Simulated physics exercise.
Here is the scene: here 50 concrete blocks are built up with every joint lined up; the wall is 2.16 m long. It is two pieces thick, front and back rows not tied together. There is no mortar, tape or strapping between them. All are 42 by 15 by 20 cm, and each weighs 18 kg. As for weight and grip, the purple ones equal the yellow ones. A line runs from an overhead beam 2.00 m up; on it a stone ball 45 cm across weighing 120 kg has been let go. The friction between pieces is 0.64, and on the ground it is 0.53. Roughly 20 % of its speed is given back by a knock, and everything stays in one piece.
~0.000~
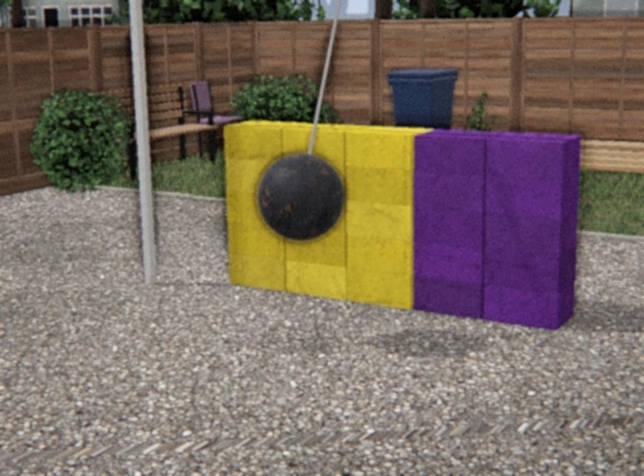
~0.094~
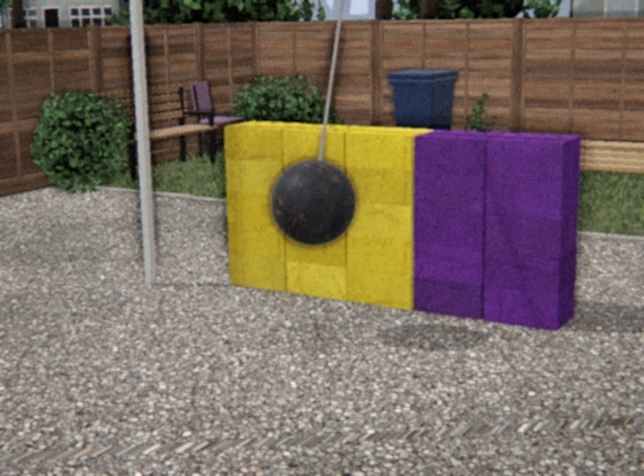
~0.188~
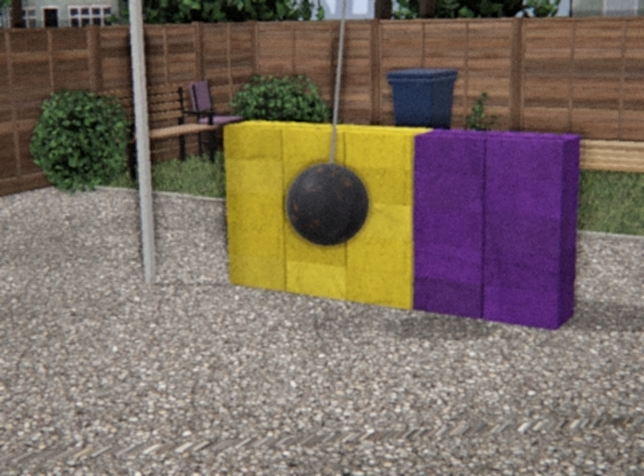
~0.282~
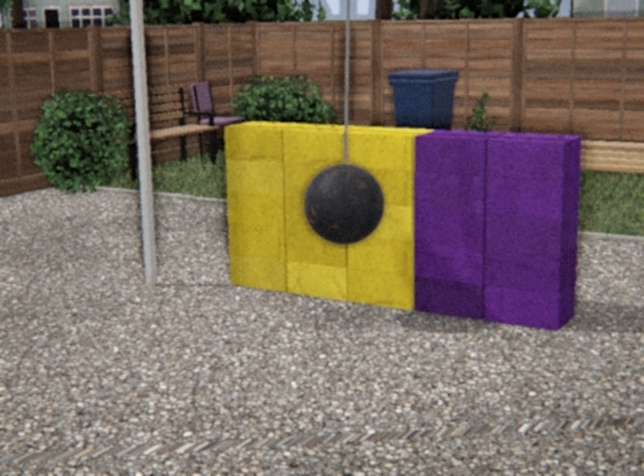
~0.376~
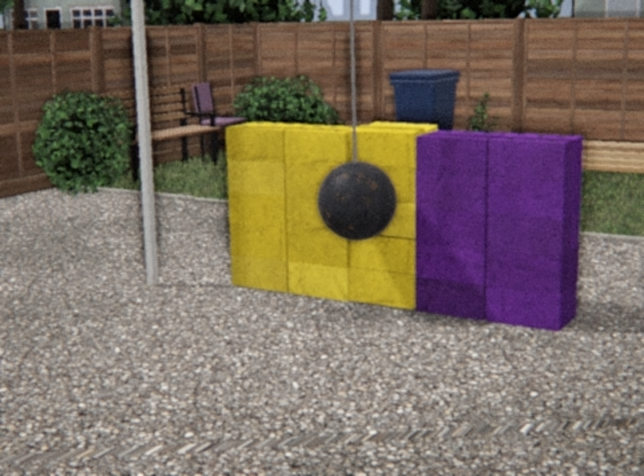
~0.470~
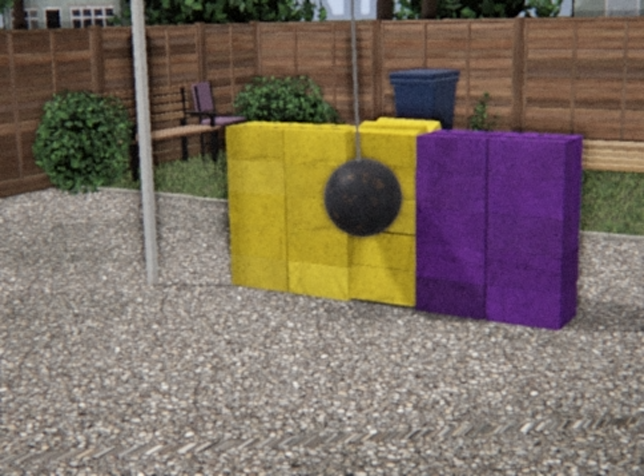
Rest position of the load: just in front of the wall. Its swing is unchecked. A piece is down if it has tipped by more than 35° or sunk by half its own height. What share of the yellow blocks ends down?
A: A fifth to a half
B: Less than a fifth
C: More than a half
(A) A fifth to a half.
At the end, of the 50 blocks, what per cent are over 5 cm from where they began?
20 percent of them have shifted.
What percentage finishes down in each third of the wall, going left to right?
0, 100 and 0 per cent, from left to right.
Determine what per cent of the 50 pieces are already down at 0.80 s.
At that instant, 15 percent.
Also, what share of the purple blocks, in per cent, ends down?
For purple, it's 0 per cent down at the end.
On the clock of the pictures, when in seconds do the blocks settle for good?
Close to 2.0 s.
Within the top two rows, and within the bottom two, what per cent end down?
For the top it's 20 in a hundred, for the bottom 20 in a hundred.
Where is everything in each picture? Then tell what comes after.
In the first picture (places mark the middle of the side facing us), ball (304, 191) line 23° before plumb; top yellow block (252, 144); top purple block (448, 155); nothing disturbed.
Ball (316, 199) line 18° before plumb; top yellow block (252, 144), in the second picture.
Ball (330, 205) line 11° before plumb; top yellow block (252, 144), in the third picture.
Ball (347, 209) line 4° before plumb; top yellow block (253, 144), in the fourth picture.
Ball (361, 210) line 2° past plumb; top yellow block (254, 145); steepest lean 8°, the block at (400, 127); 10 disturbed, none down, in the fifth picture.
Ball (368, 210) line 5° past plumb; top yellow block (254, 145); top purple block (450, 156); 10 disturbed, none down, in the sixth picture.
After 0.60 s, line 7° past plumb; 1 of the 30 yellow blocks down (1 of 50 in all colours); top yellow block unmoved.
After 0.80 s, line 8° past plumb; 7 of the 30 yellow blocks down (7 of 50 in all colours); top yellow block unmoved.
After 1.16 s, line 3° past plumb; 10 of the 30 yellow blocks down (10 of 50 in all colours); top yellow block unmoved.
At rest (2.4 s), line 1° before plumb; 10 of the 30 yellow blocks down (10 of 50 in all colours); top yellow block unmoved; top purple block unmoved. That is 33 per cent. As the last picture would show them, middles, top yellow block near (261, 143), top purple block near (457, 154).
